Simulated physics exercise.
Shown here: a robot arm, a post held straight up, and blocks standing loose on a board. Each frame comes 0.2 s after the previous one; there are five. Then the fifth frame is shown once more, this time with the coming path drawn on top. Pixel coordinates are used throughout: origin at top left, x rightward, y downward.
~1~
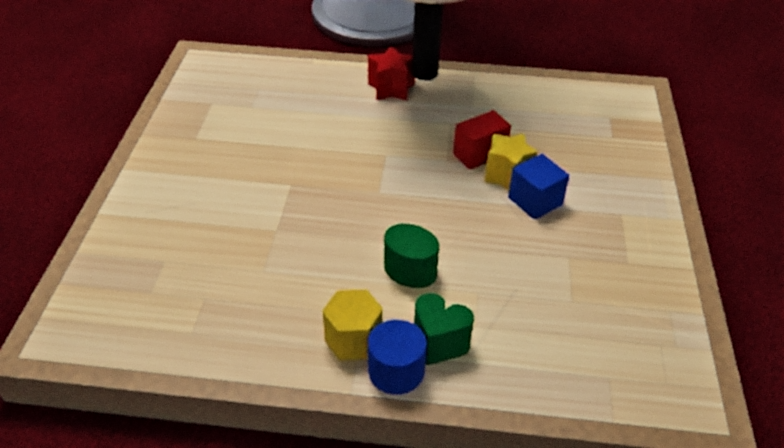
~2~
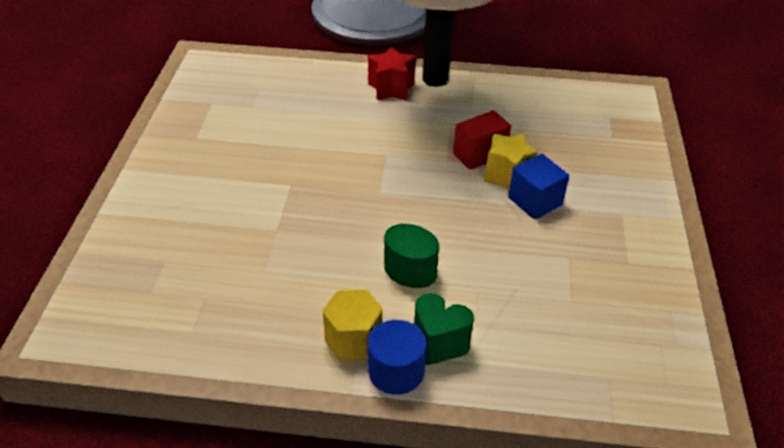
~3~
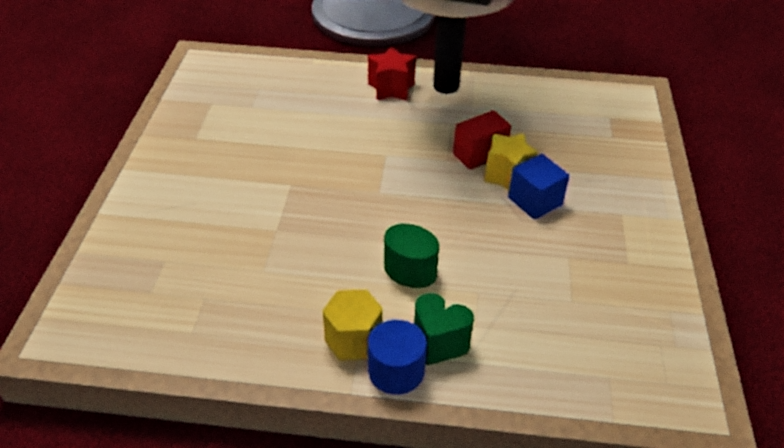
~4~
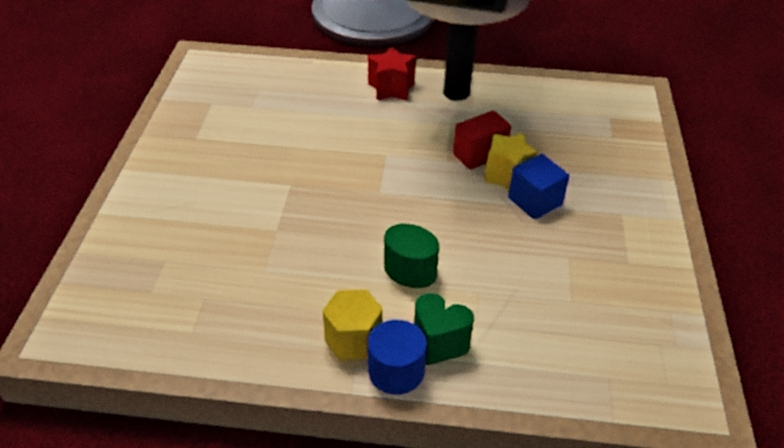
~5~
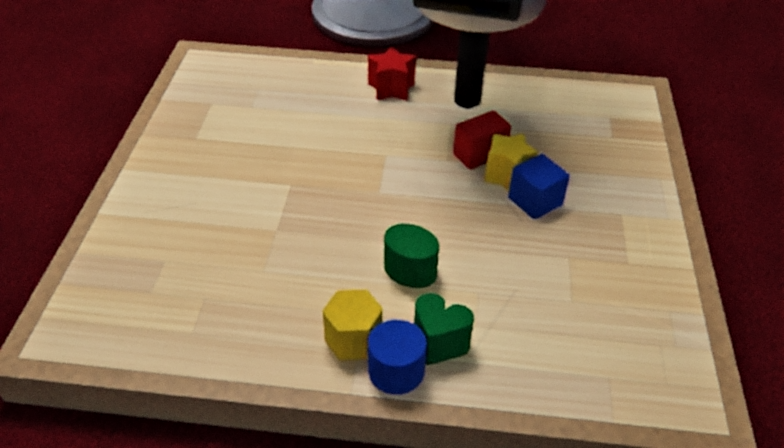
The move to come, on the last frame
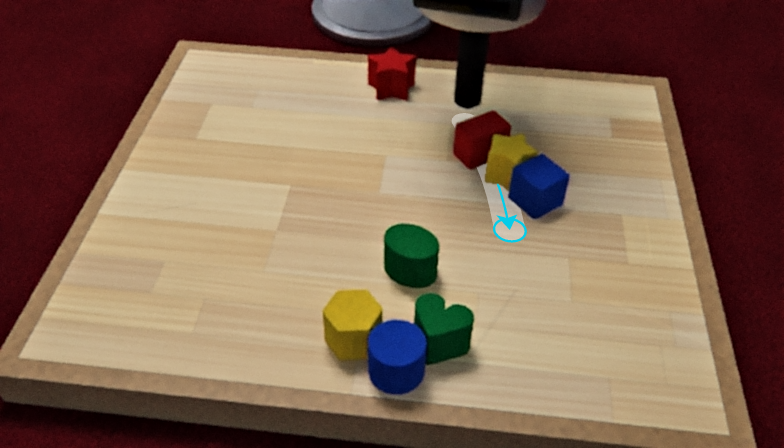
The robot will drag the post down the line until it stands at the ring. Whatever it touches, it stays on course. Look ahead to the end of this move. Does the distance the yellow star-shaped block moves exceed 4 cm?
I'd say yes.
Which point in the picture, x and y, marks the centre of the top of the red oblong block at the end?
I expect it at (531, 226).
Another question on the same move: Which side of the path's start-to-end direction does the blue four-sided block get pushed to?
My prediction: Leftwards.
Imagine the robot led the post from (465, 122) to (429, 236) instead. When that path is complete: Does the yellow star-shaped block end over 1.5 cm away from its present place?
That would be a no.
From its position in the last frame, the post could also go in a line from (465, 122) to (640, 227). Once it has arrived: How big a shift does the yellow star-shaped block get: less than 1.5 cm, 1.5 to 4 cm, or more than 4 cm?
Answer: 1.5 to 4 cm.
Path on the board, from (465, 122) via (485, 153) and (500, 189), ending at (510, 230).
On the path given first. One third of the way, post at (488, 133); red oblong block at (491, 144), turned 25° clockwise; yellow star-shaped block at (518, 166), turned 10° anticlockwise; blue four-sided block at (555, 185), turned 15° anticlockwise.
Two thirds of the way, post at (503, 169); red oblong block at (511, 182); yellow star-shaped block at (547, 202), turned 25° anticlockwise; blue four-sided block at (591, 217), turned 30° anticlockwise.
At the end, post at (514, 209); red star-shaped block in place; red oblong block at (531, 226); yellow star-shaped block at (576, 236), turned 50° anticlockwise; blue four-sided block at (624, 237), turned 50° anticlockwise.
